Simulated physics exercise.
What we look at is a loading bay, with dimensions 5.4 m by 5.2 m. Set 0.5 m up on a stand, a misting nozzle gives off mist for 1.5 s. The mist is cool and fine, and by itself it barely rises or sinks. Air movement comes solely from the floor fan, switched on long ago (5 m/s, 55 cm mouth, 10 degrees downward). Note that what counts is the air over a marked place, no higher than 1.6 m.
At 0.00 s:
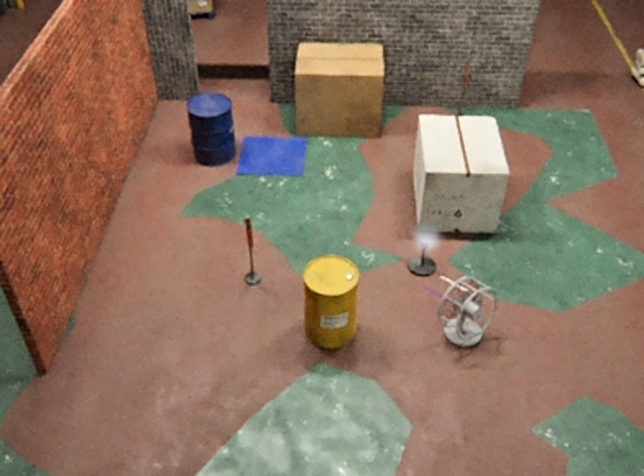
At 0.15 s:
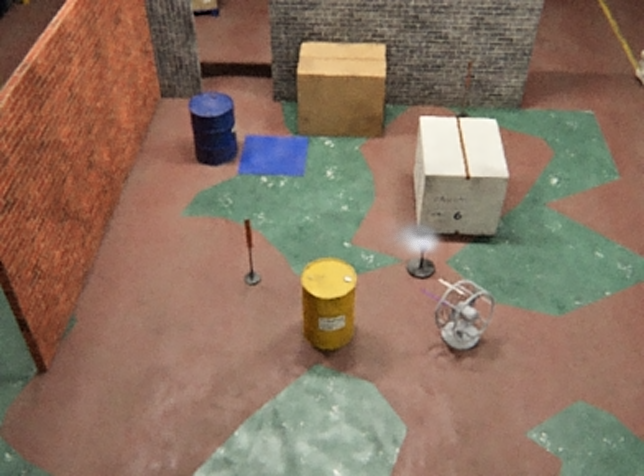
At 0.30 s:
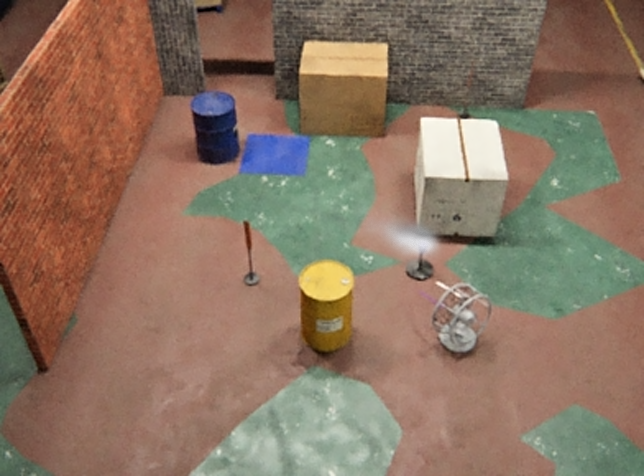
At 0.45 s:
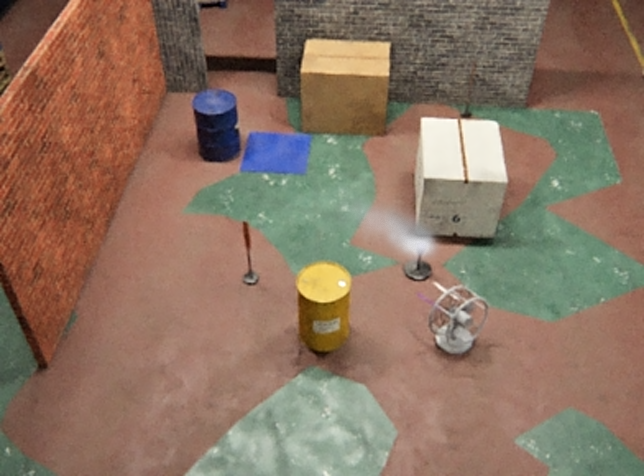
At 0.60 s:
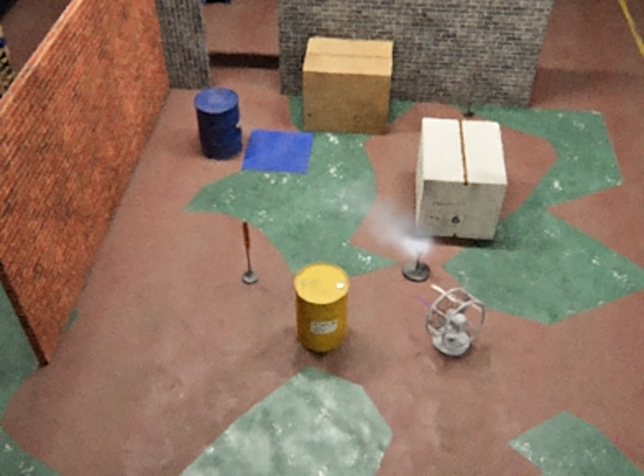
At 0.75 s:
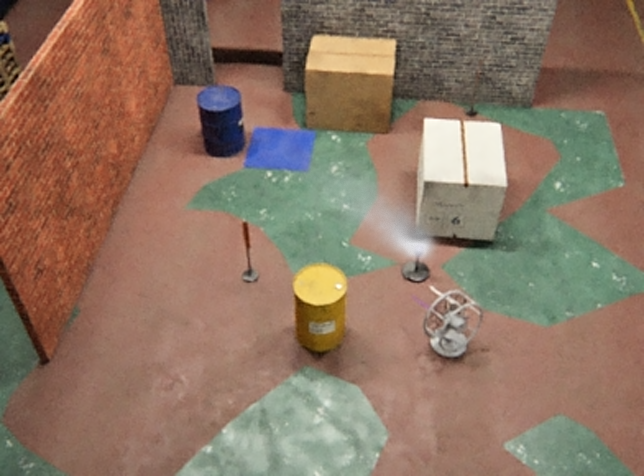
The clip shows a loading bay with barrels, cartons, a blue mat and a floor fan, where pale mist appears at a nozzle on a stand and spreads gradually up and to the left while the view shifts slightly.
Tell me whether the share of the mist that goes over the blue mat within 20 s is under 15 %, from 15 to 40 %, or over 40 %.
The share is more than 40 %.
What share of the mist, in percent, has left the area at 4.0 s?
About 30 % by then.
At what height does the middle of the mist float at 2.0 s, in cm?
I'd say around 20 centimetres.
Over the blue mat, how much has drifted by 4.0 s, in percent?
I'd put it close to 60 per cent.
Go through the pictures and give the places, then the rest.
In the first picture, the mist is thickest near (426, 238), the misting nozzle on a stand stands at (425, 244) and the floor fan is at (468, 308).
In the second picture, the mist is thickest near (419, 239) and reaches out to (397, 233) and the blue mat is centred on (274, 155).
In the third picture, the mist is thickest near (413, 238) and reaches out to (374, 224) and a ribbon ends at (249, 249).
In the fourth picture, the mist is thickest near (408, 235) and reaches out to (356, 209), the top of a barrel is at (324, 281) and the top of a large carton is at (346, 57).
In the fifth picture, the mist is thickest near (403, 232) and reaches out to (336, 194).
In the sixth picture, the mist is thickest near (399, 227) and reaches out to (323, 174) and a ribbon ends at (248, 248).
By 2.0 s, 1 % is gone from the area; 28 % has passed over the blue mat, and the middle of the rest is near (347, 161).
By 4.0 s, 28 % is gone from the area; 57 % has passed over the blue mat, and the middle of the rest is near (330, 89).
By 8.0 s, 56 % is gone from the area; 60 % has passed over the blue mat, and the middle of the rest is near (375, 26).
By 20.0 s, 89 % is gone from the area; 62 % has passed over the blue mat.
